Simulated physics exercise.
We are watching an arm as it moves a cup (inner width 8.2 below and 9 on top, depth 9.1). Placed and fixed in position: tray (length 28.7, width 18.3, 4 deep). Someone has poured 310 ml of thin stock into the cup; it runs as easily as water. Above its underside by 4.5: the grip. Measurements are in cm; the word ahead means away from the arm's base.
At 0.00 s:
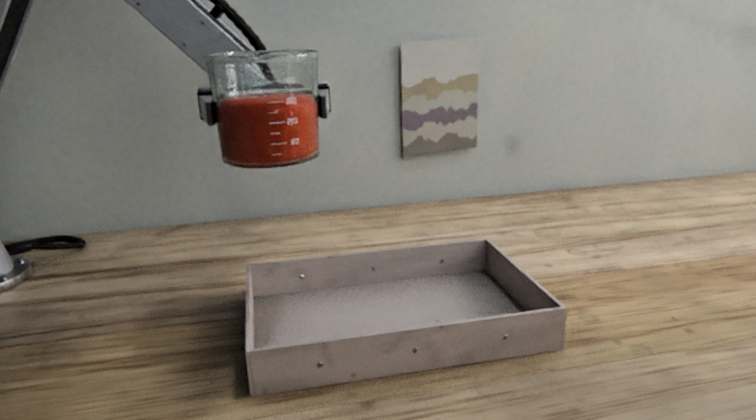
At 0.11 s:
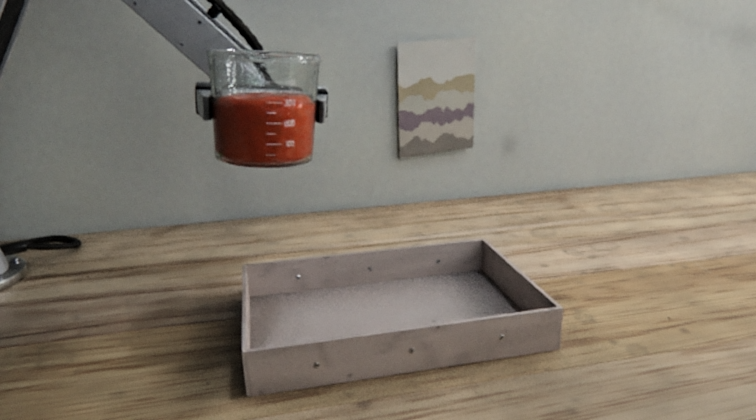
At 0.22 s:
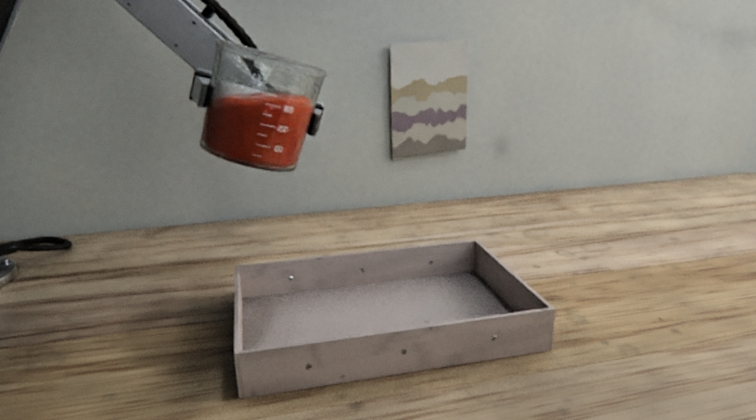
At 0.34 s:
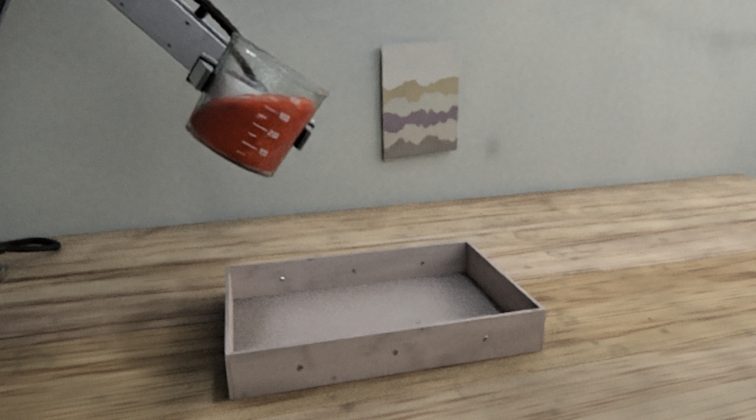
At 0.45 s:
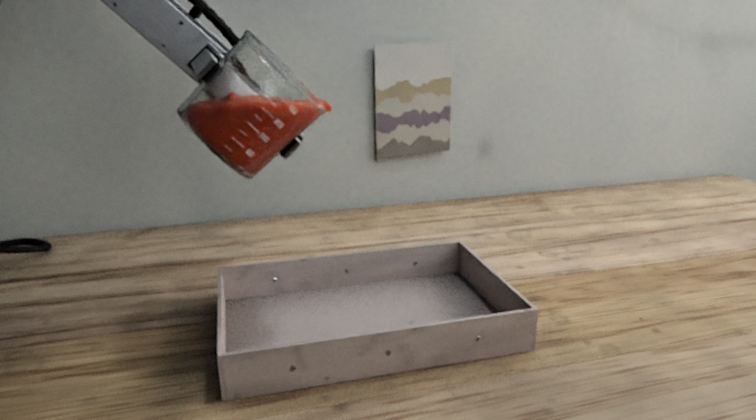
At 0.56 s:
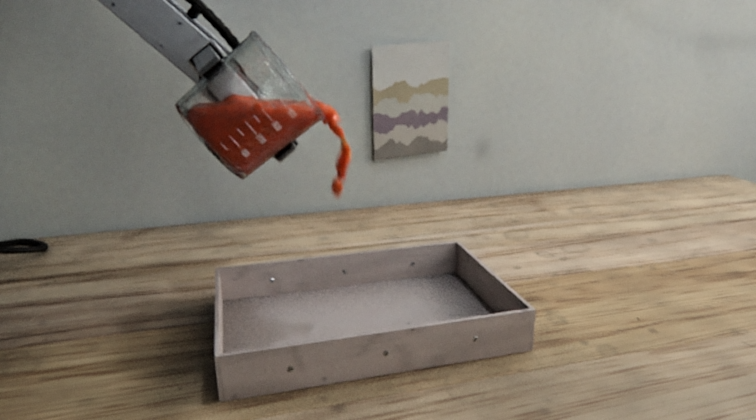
Robotic arm tilting a clear measuring cup of red liquid to the right above an empty tray, a thin stream pouring over the rim.
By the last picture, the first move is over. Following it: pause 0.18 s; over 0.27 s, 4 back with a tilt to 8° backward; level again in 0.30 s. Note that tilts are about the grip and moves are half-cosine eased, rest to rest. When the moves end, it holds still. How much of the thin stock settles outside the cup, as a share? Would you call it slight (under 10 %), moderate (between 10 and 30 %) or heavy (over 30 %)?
I would call it moderate.
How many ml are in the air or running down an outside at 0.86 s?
Around 15 ml at that time.
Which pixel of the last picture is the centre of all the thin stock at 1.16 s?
(237, 161), about.
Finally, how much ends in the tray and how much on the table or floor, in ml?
In order: Approx. 40 ml and 0 ml.
After 0.86 s, tilted 28° forward, liquid up to 26 above the table; 270 ml in the cup, 25 ml in the tray, 15 ml in the air or running down outside.
After 1.16 s, tilted 4° backward, liquid up to 25 above the table; 265 ml in the cup, 45 ml in the tray.
After 1.51 s, level, liquid up to 24 above the table; 265 ml in the cup, 45 ml in the tray.
After 2.31 s, level, liquid up to 24 above the table; 265 ml in the cup, 45 ml in the tray.
In the end, 265 ml in the cup, 45 ml in the tray. That is 14 % outside the cup.
